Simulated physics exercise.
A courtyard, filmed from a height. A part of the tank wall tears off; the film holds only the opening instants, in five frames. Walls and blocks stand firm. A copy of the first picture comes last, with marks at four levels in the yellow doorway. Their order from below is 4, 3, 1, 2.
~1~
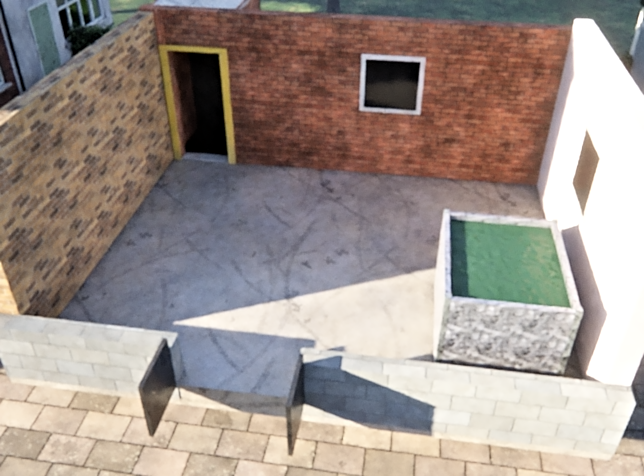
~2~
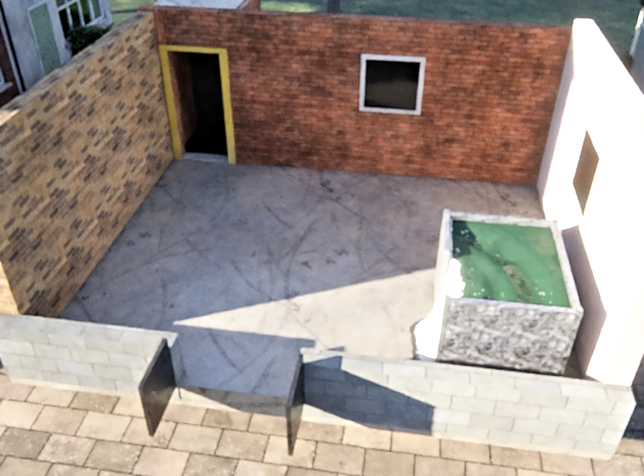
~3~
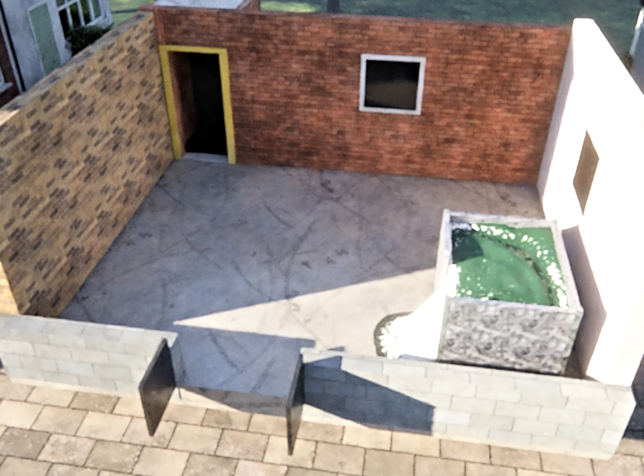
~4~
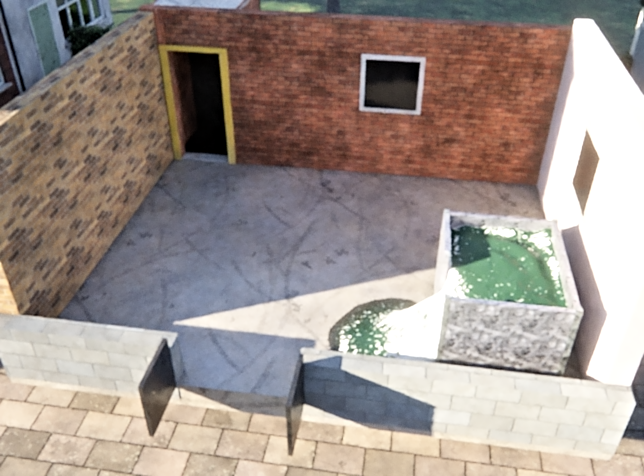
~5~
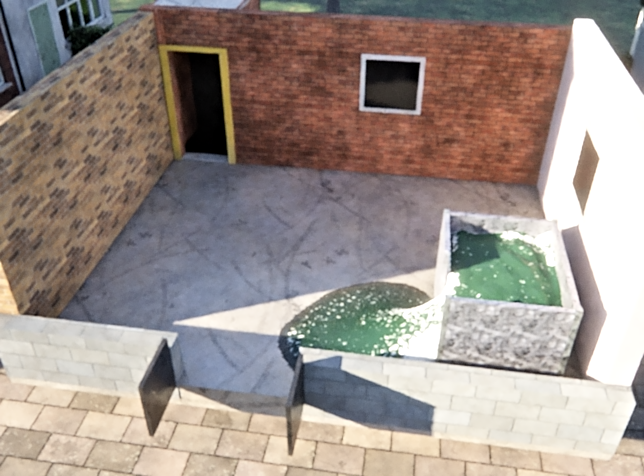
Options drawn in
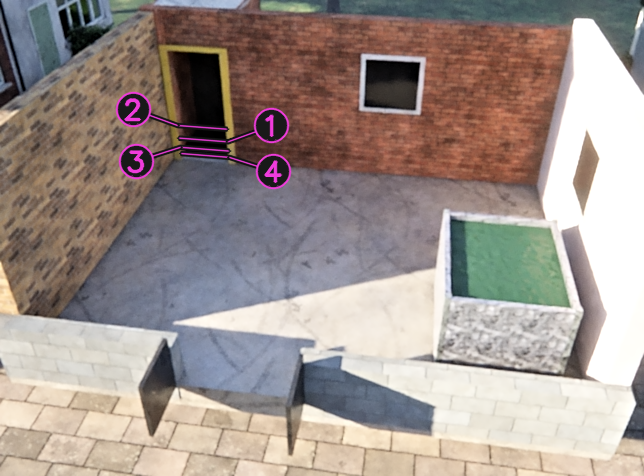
Green water fills a grey stone tank at the right of a paved courtyard, seen from a height by a still camera. A patterned brick wall stands at left, a red brick wall with a yellow-framed doorway and white-framed window behind, and a low pale wall with an open dark gate in front. The water churns, flecks with white, and pours out leftward, spreading in a widening green pool toward the gate.
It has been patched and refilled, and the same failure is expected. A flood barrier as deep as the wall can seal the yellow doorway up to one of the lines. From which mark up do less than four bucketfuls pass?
3 will do.
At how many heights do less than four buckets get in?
Three of them.
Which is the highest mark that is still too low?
That would be 4.
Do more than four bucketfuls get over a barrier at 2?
No, that is safe.
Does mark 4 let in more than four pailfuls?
Yes, that goes wrong.
On the marked copy, 1 at (203, 139); 2 at (202, 127); 3 at (204, 149); 4 at (205, 155); from the bottom up 4, 3, 1, 2.
With 1, nothing gets over.
With 2, nothing gets over.
With 3, a bucket or two gets in.
With 4, about 14 bucketfuls get in.
